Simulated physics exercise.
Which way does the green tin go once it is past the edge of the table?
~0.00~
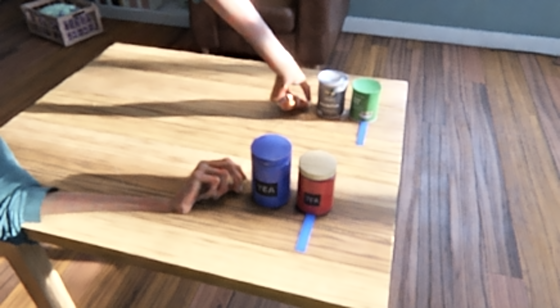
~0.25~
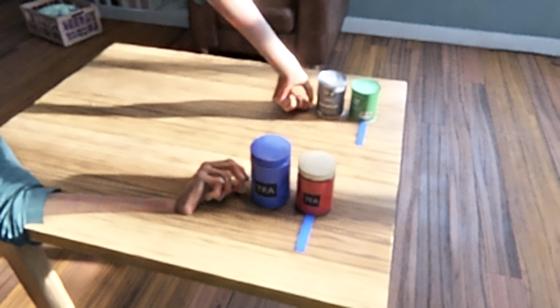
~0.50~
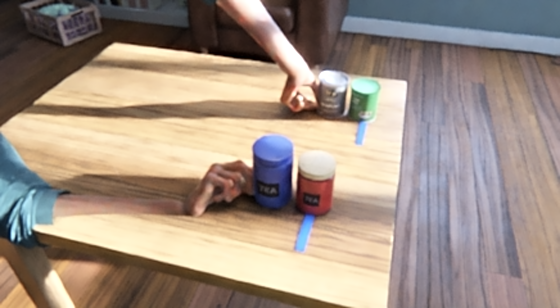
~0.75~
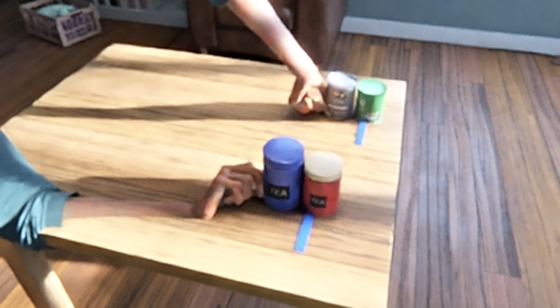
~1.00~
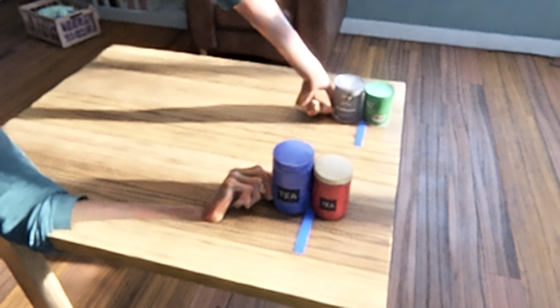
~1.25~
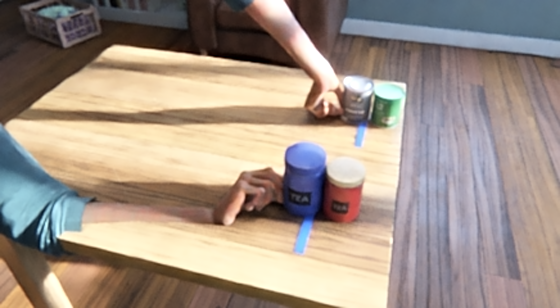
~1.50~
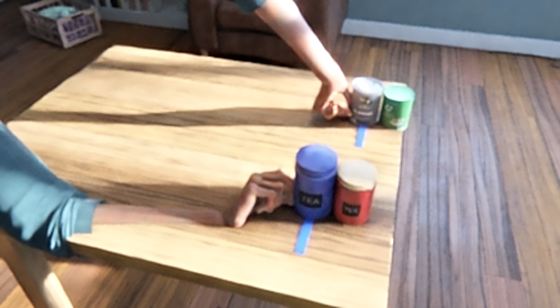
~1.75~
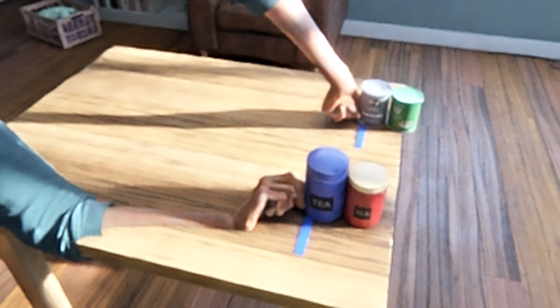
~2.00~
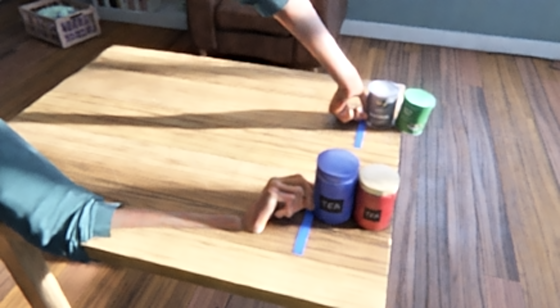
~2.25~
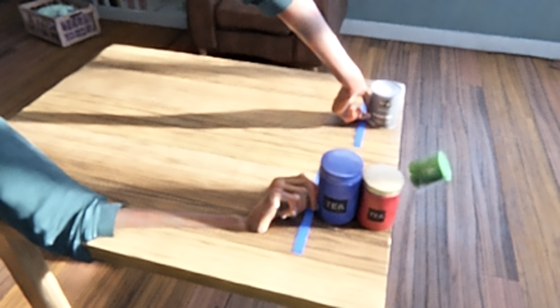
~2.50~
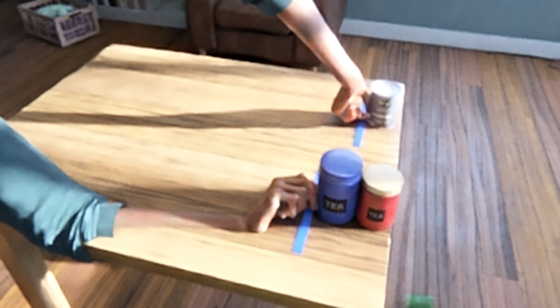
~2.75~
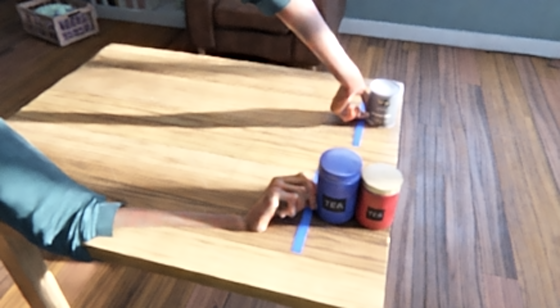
It drops down off the right side of the table, falling towards the floor and out of view.
